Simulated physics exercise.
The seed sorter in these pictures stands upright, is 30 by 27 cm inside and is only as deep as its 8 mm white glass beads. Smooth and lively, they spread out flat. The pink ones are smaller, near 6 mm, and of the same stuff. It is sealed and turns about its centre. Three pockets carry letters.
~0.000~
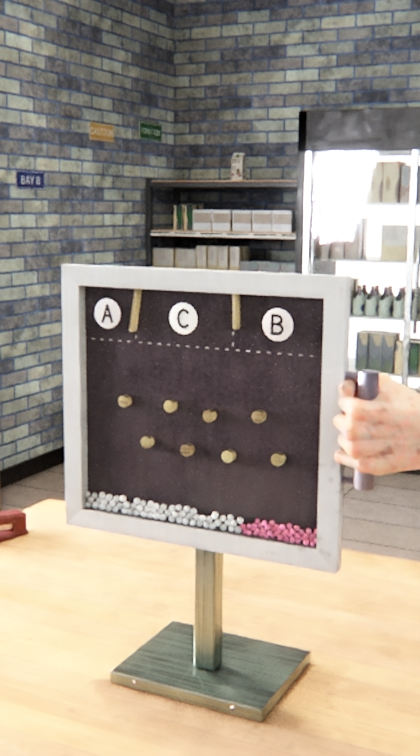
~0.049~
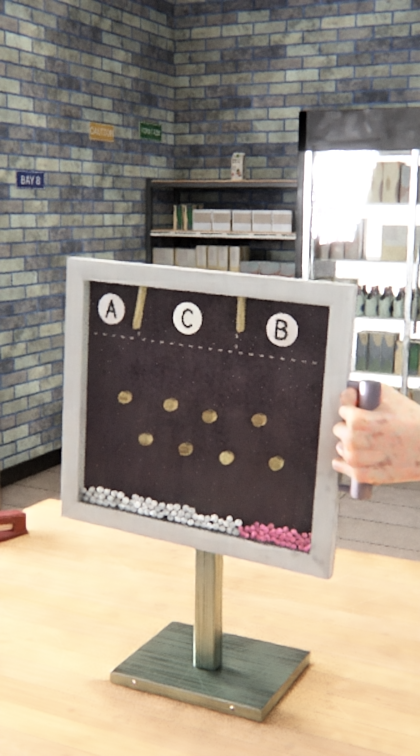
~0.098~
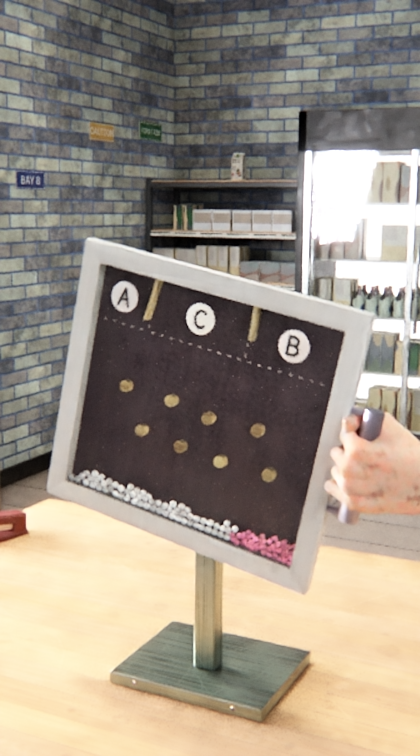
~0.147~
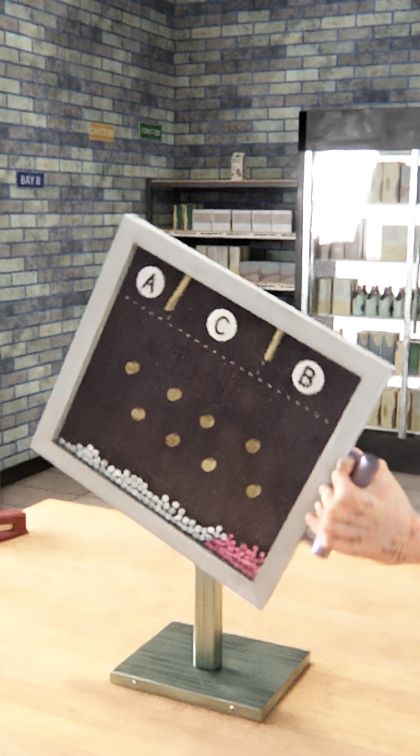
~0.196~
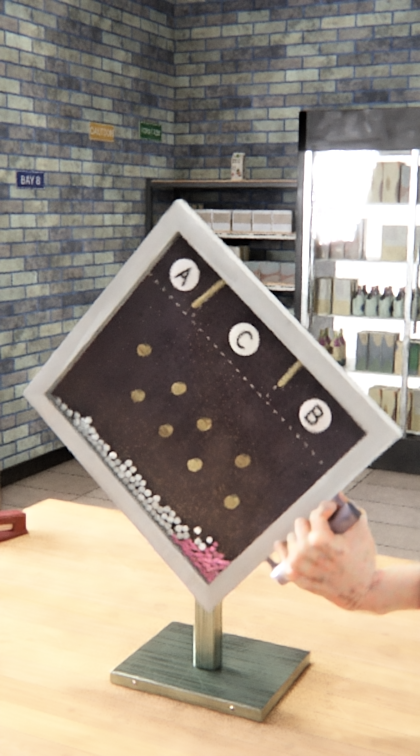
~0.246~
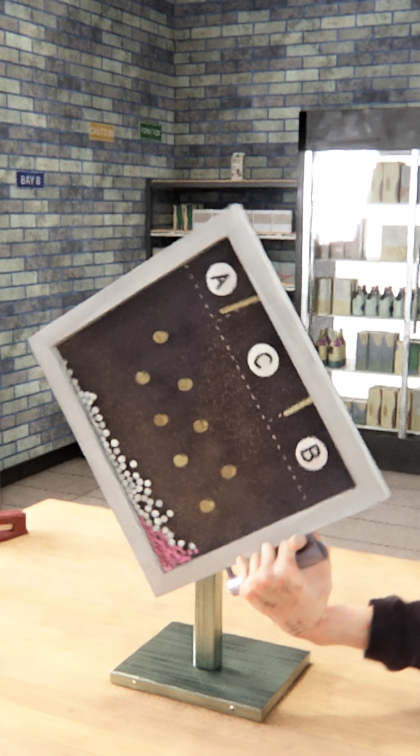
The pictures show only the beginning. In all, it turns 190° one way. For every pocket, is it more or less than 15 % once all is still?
A: Less; B: More; C: More than 15 %.
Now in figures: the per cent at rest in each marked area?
Pocket A: 0; pocket B: 80; pocket C: 20.
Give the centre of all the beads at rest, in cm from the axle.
About 9 cm left and 10 cm below.
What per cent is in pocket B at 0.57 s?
About 30 per cent.
After 0.41 s, it stands 114° clockwise; the beads' middle is 13 cm left of and 7 cm below the centre; nothing in the marked areas.
After 0.57 s, it stands 168° clockwise; the beads' middle is 12 cm left of and 3 cm below the centre; B 30 %.
After 0.71 s, it has come round 190° clockwise; the beads' middle is 11 cm left of and 4 cm below the centre; B 60 %.
At rest by 1.7 s, it has come round 190° clockwise; A 0 %, B 80 %, C 20 %.
